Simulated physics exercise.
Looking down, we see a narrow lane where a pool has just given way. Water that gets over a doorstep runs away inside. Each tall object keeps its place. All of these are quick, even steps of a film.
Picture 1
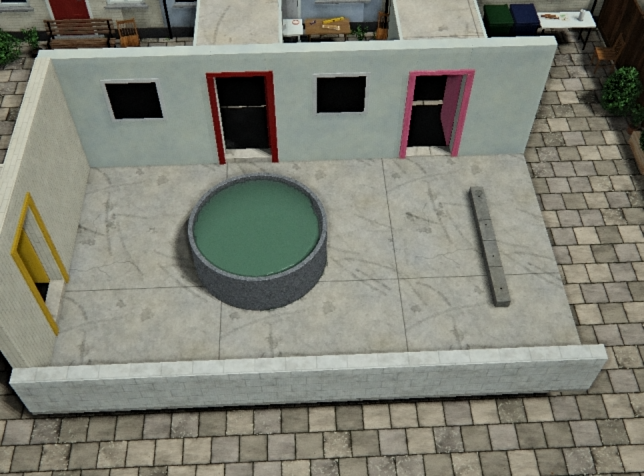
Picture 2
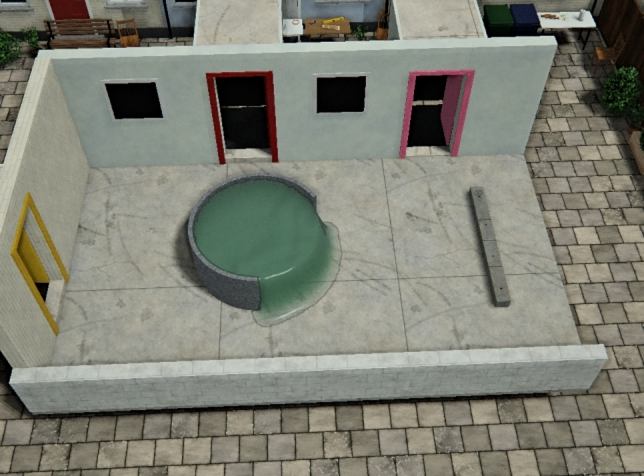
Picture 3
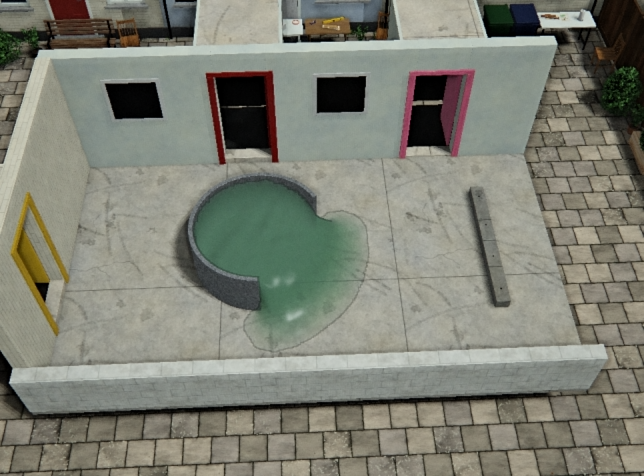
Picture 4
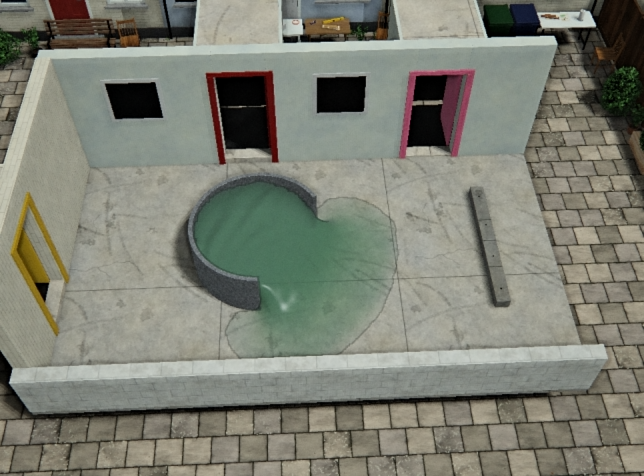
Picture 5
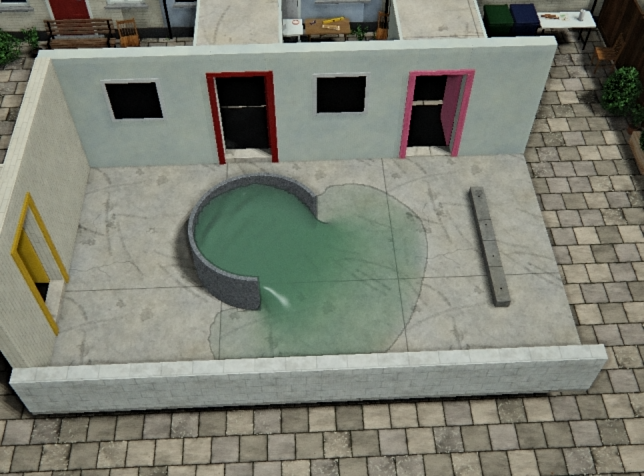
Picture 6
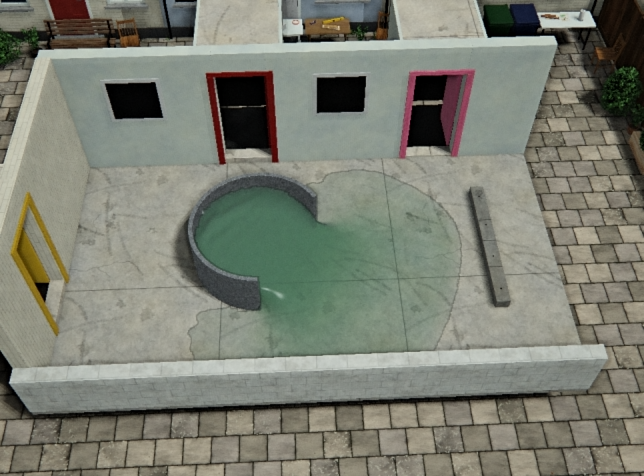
At the start, a round grey tank of green water stands whole and still in a walled yard. Its lower-right side opens and water pours out, spreading widely over the pale floor to the low front wall, then farther left and right, nearing the long grey block as the tank's level drops.
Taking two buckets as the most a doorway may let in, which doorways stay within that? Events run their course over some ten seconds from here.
The yellow door ends up at or below the line. The pink door ends up above the line. The red door ends up at or below the line.
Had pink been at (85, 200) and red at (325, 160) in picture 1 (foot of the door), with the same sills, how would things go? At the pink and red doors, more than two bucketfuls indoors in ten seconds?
Outcome - pink: Comes in under it, red: Comes in under it.
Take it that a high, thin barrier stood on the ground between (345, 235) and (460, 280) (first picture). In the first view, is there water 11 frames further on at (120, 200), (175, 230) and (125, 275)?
Taking them in order, I'd say parched, parched and parched.
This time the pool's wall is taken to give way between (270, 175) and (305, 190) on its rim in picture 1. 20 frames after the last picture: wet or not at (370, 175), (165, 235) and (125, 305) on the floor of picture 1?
In the order given: Swamped, swamped and untouched.
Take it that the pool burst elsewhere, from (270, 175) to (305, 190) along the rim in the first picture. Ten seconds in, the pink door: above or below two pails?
Pink door is over.
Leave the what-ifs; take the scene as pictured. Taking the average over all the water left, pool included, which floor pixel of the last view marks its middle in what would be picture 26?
That comes out near (373, 287).
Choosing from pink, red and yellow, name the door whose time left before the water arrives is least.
The door marked pink.
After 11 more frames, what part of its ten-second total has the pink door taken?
Around 5 percent.
A moment on, water covers 50 % of the floor; the yellow door not reached, the pink door wet at the sill, nothing in, the red door not reached.
Next, water covers 60 % of the floor; the yellow door not reached, the pink door under two buckets in, the red door not reached.
Then, water covers 60 % of the floor; the yellow door wet at the sill, nothing in, the pink door over two buckets in, the red door not reached.
Later, water covers 80 % of the floor; the yellow door wet at the sill, nothing in, the pink door far over two buckets in, the red door wet at the sill, nothing in.
In the end, water covers 90 % of the floor; the yellow door wet at the sill, nothing in, the pink door far over two buckets in, the red door wet at the sill, nothing in.
